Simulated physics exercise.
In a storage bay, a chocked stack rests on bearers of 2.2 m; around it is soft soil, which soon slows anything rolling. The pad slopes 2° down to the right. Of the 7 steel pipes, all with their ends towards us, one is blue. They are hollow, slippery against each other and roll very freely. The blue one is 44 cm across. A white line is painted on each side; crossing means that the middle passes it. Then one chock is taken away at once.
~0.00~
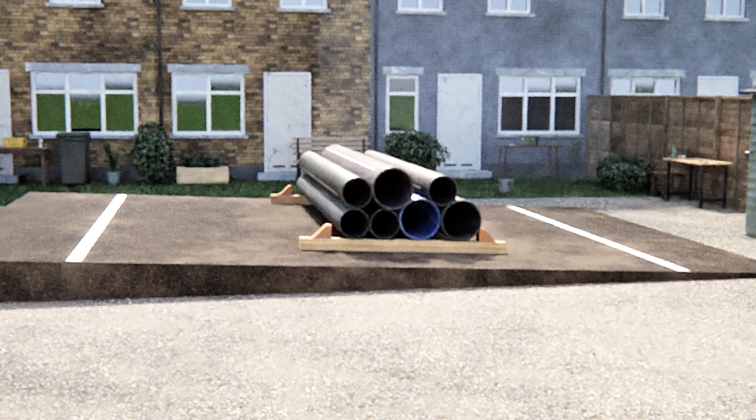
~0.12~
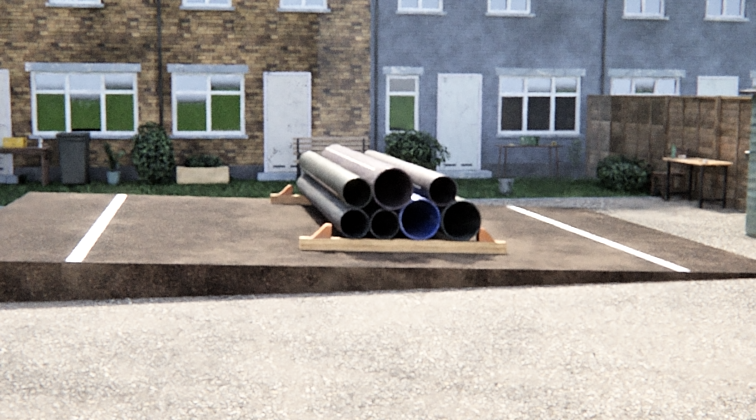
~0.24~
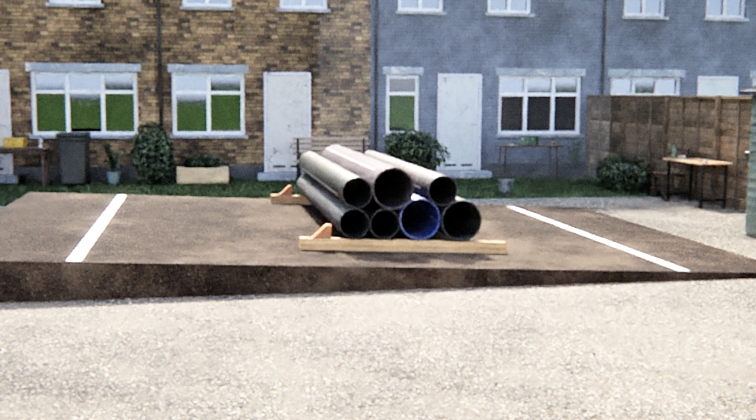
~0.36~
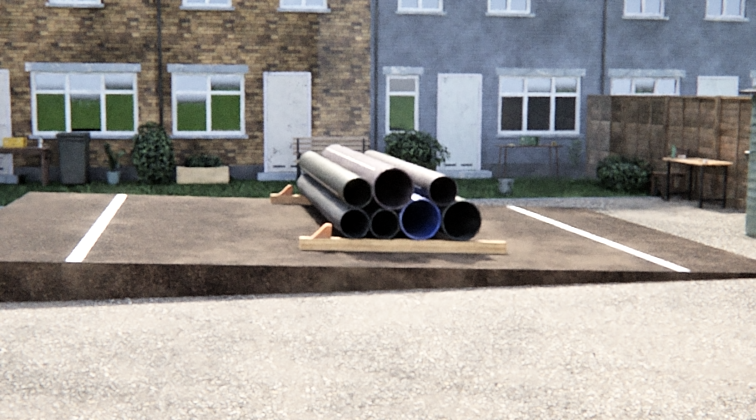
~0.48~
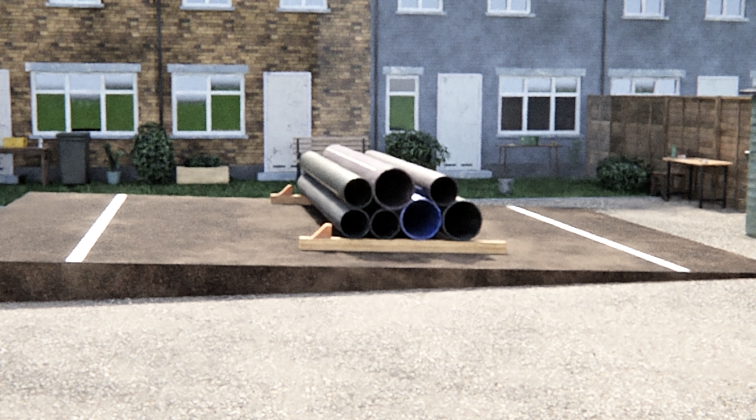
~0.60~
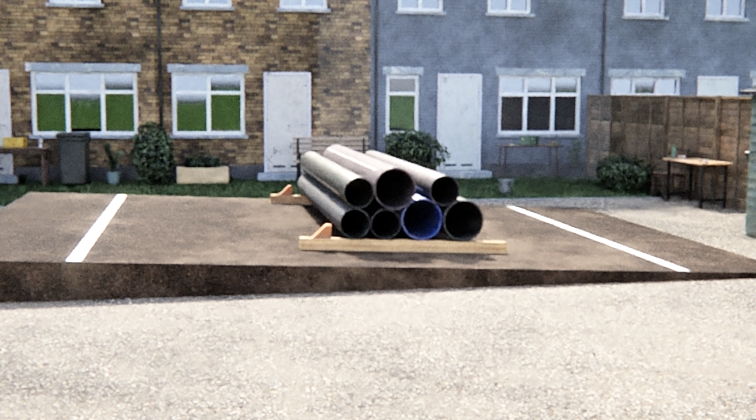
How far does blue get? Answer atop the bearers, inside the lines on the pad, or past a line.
The blue one ends inside the lines on the pad.
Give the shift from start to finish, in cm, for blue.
Blue 210.
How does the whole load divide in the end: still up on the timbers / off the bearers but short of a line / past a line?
In that order: 2, 4, 1.
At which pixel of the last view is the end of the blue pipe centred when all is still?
At about (605, 236).
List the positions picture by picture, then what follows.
Blue at (421, 220); both chocks in; lines at (85, 246) and (646, 256); the pad slopes 2° down to the right; 4 of the 7 form the bottom row, in the first picture.
Blue at (421, 220), in the second picture.
Blue at (421, 220); right chock gone, in the third picture.
Blue at (421, 220), in the fourth picture.
Blue at (422, 220), in the fifth picture.
Blue at (423, 220); lines at (85, 246) and (646, 256), in the sixth picture.
After 1.2 s, blue is on the bearers, 85 cm from the bearers' right end, rolling right; 0 over a line so far.
After 2.0 s, blue is on the bearers, 50 cm from the bearers' right end, rolling right; 0 over a line so far.
After 2.9 s, blue is off the bearers, 145 cm short of the right line, rolling right; 0 over a line so far.
At rest (6.5 s), blue is off the bearers, 50 cm short of the right line; 1 over a line so far.
